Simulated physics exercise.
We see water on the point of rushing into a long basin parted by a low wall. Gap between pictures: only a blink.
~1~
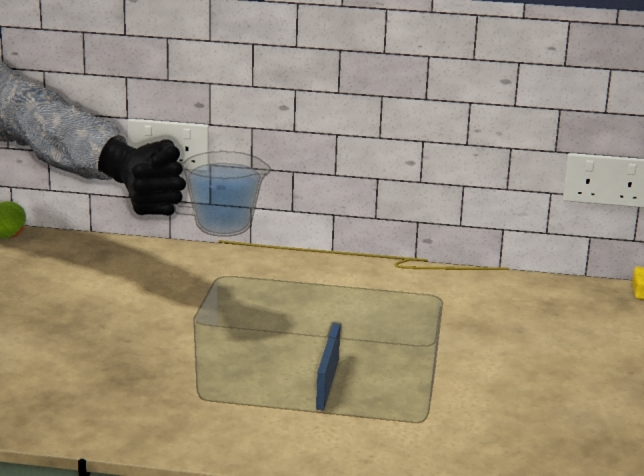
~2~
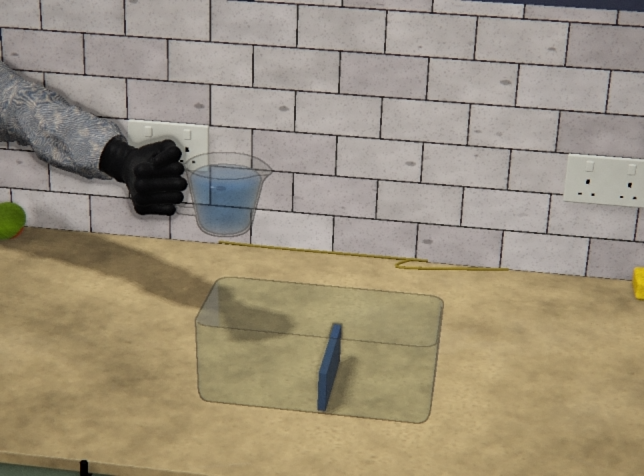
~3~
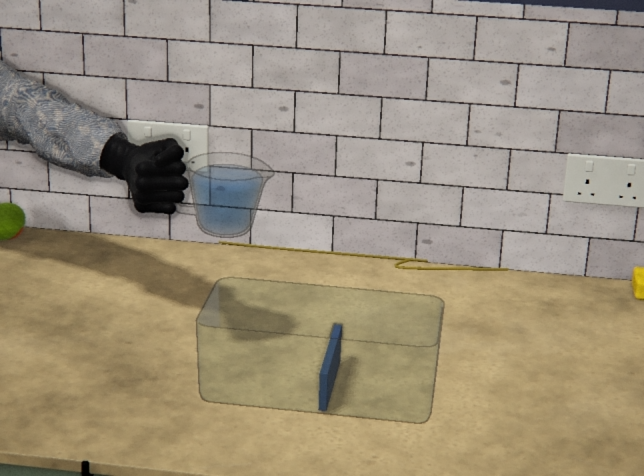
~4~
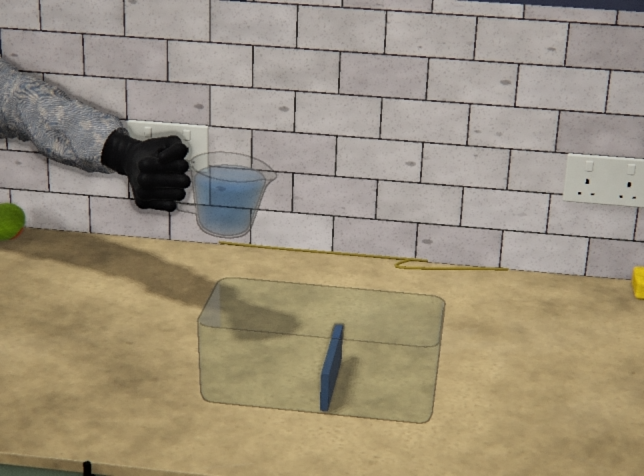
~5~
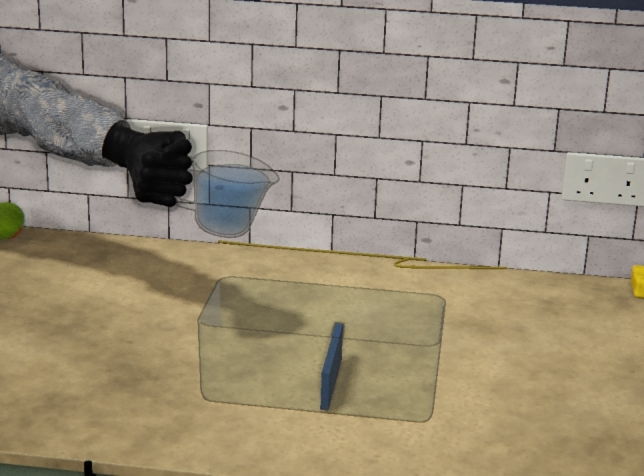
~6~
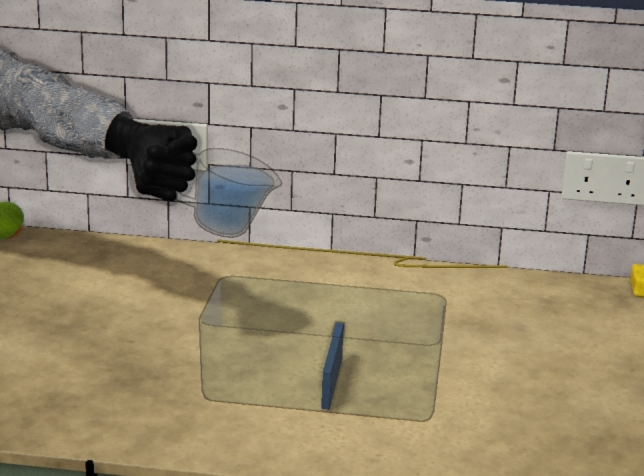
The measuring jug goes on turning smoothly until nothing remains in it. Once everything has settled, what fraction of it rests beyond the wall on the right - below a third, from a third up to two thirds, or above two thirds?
Smaller than a third.
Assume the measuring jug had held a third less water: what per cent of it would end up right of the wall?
Near 5 parts in a hundred.
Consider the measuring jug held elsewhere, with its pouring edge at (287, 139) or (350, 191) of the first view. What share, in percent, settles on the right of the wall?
First try: About 65 %; second try: About 95 %.
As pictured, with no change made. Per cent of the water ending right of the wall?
Roughly 10 percent of it.
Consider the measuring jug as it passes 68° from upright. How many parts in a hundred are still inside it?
60 %.
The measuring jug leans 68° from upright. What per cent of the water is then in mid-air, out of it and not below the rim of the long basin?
Roughly 25 %.
A moment on, the measuring jug is tipped part way and 62 per cent is still to pour, 11 is left of the wall and 1 right of it.
Next, the measuring jug is tipped on its side and 11 per cent is still to pour, 61 is left of the wall and 10 right of it.
Then the measuring jug is tipped on its side and 0 per cent is still to pour, 85 is left of the wall and 12 right of it.
Later the measuring jug is tipped on its side and 0 per cent is still to pour, 86 is left of the wall and 12 right of it.
At rest 86 per cent lies left of the wall, 12 right of it and 2 outside.
